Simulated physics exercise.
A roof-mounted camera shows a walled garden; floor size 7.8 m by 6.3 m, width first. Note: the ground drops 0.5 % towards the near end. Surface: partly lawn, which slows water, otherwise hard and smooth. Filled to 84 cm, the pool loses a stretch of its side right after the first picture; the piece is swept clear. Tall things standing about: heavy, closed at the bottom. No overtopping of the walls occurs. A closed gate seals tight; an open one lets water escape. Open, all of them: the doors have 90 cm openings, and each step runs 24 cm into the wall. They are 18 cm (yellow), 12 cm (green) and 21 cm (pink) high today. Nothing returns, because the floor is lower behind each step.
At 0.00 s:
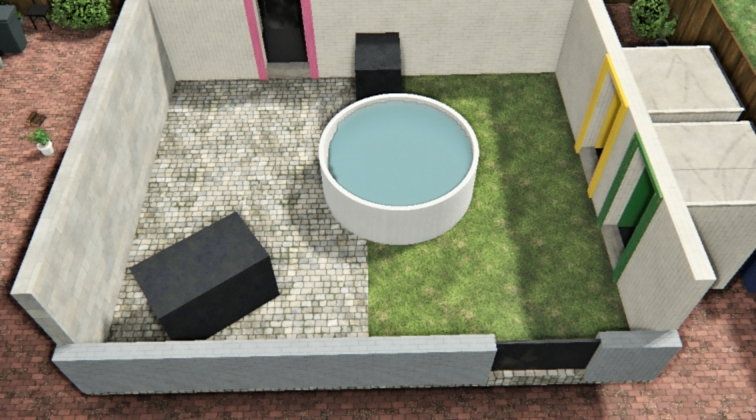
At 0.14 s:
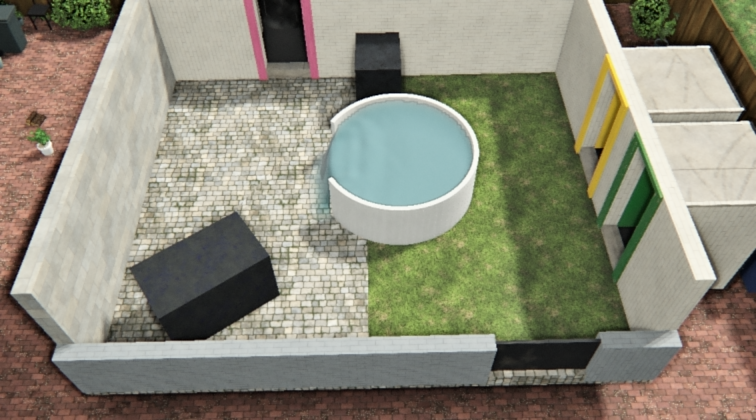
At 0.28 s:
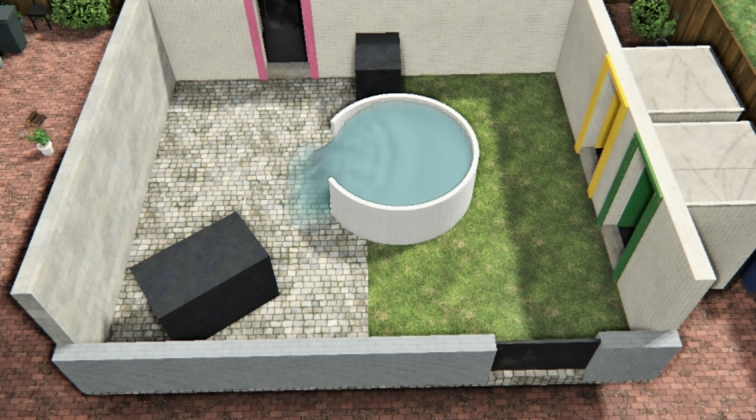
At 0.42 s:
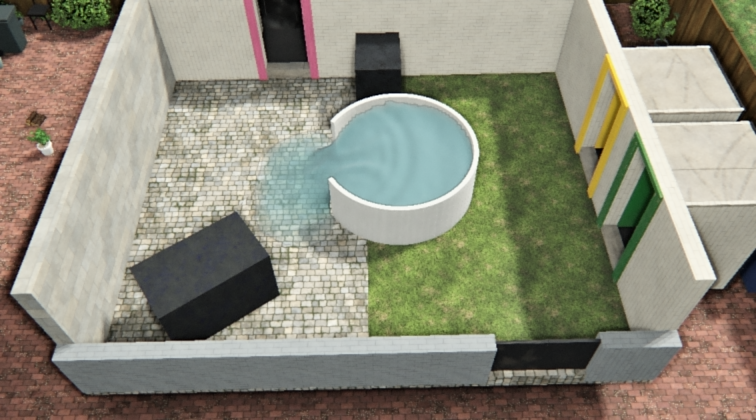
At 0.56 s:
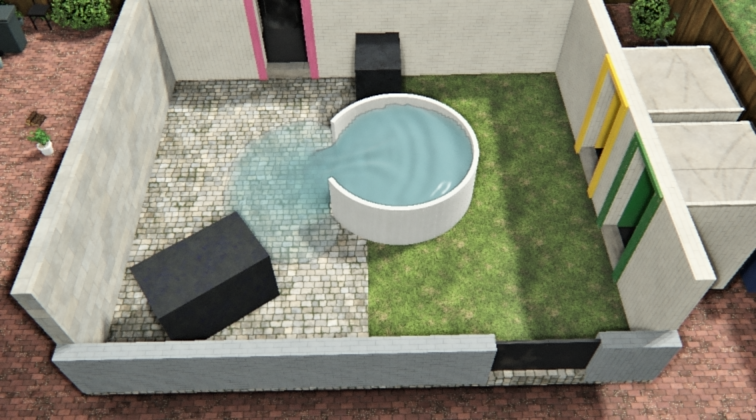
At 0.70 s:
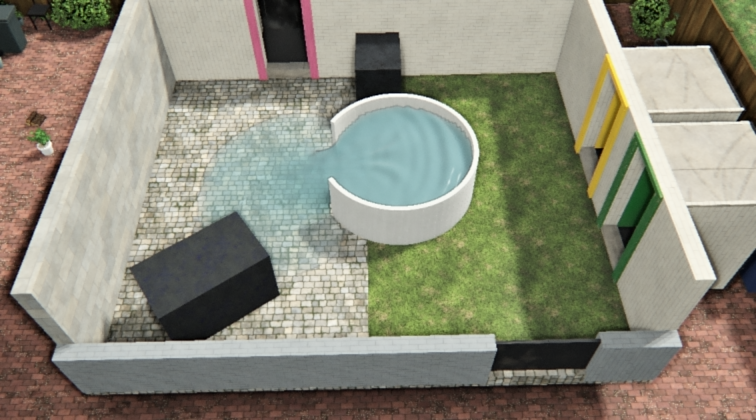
We see a round white pool in a walled yard, half paving and half grass; a section of its left side disappears, and water pours through the gap, spreading in a widening sheet across the paving toward the dark block.
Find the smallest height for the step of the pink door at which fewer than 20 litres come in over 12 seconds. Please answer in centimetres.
The smallest such height is near 12.5 cm.
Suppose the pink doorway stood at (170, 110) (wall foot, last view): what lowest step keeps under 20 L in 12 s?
Roughly 25 cm.
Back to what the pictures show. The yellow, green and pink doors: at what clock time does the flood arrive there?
It reaches yellow at 11.5 s, green at 9.0 s, and pink at 1.5 s.
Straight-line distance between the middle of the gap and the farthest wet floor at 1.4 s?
Reach: Approx. 3.8 m.
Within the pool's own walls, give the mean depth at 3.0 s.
Around 33 centimetres.
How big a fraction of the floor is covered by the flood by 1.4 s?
Close to 35 per cent is wet.
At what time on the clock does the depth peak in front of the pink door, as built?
Near 8.0 s.
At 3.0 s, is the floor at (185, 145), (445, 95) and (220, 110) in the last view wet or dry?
Point by point, the first is awash, the second spared and the third awash.
After 1.4 s water covers 35 % of the floor, deepest (42 cm) near (146, 195); it has not reached the pink door.
After 3.0 s water covers 45 % of the floor, deepest (44 cm) near (103, 358); 10 cm at the pink door, 0 litres in over its 21 cm step.
After 12.0 s water covers 100 % of the floor, deepest (16 cm) near (231, 244); 12 cm at the pink door, 0 litres in over its 21 cm step.
At the pink door as built, the water arrived by 1.5 s and peaked near 17 cm at 8.2 s.
With a step of 10.5 cm, 42 litres would have come in within the 12 s; with 14 cm, 8 litres. So under 20 litres takes about 12.5 cm.
